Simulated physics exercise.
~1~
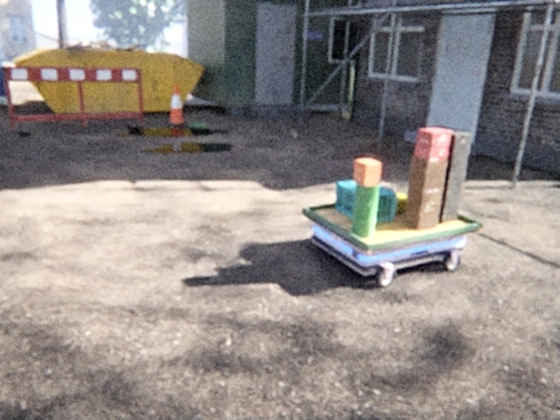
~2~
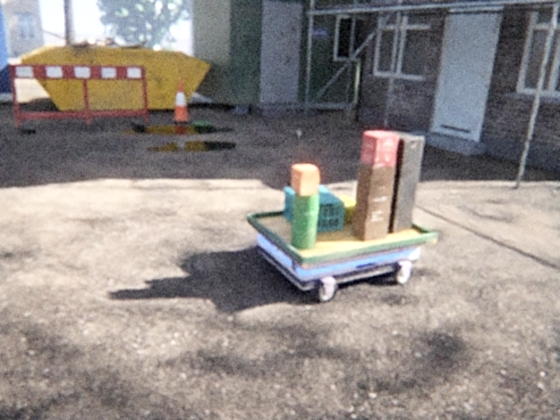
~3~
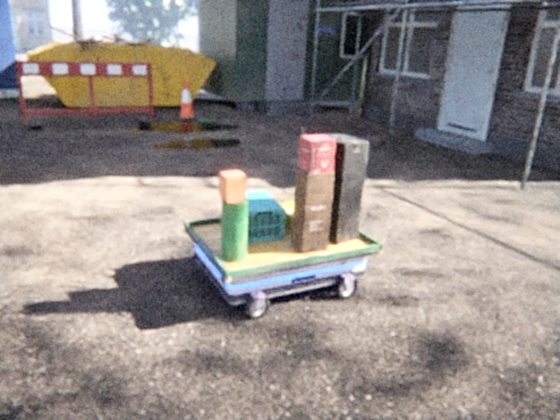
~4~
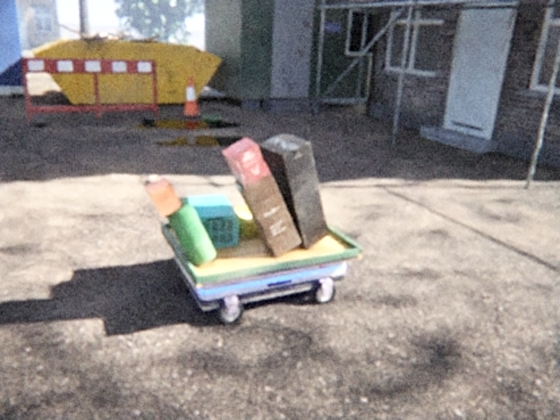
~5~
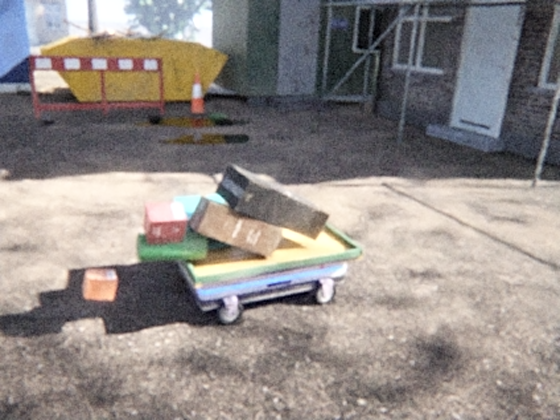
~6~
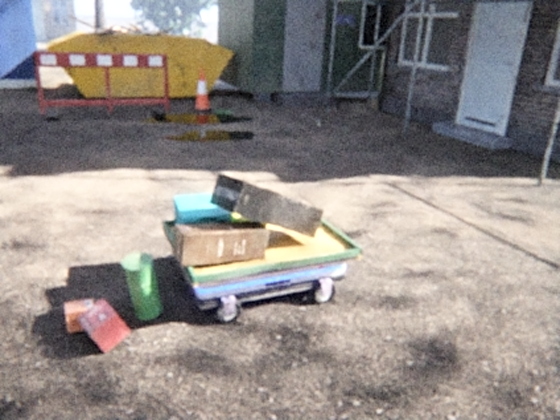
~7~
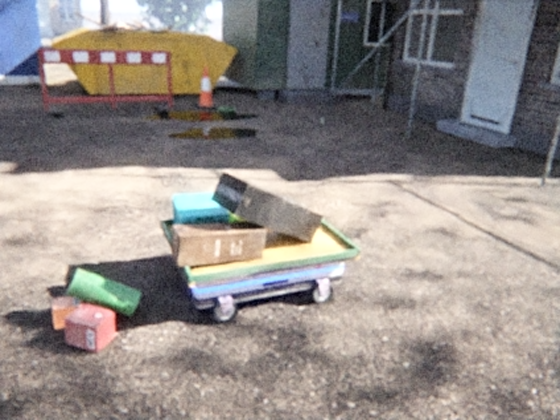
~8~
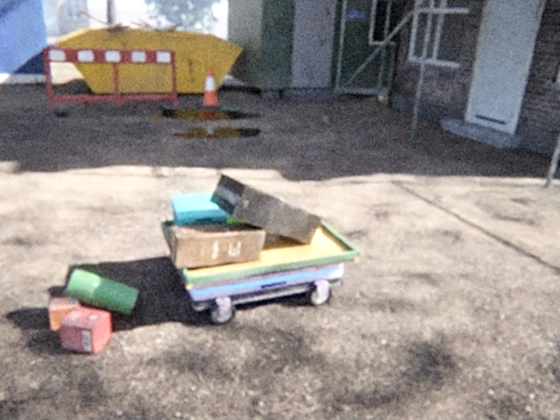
A low cart with a yellow deck and green rim rolls leftward across a sunlit yard, seen from slightly above, with a yellow skip, a striped barrier and a brick building behind. It carries a tall brown box with a red box on top, a black box beside them, a green canister topped by an orange box, and a turquoise crate. The cart halts, and the tall items tip left. The orange box drops off first, followed by the red box and green canister. These three end on the ground, while the brown and black boxes lie toppled aboard near the crate.
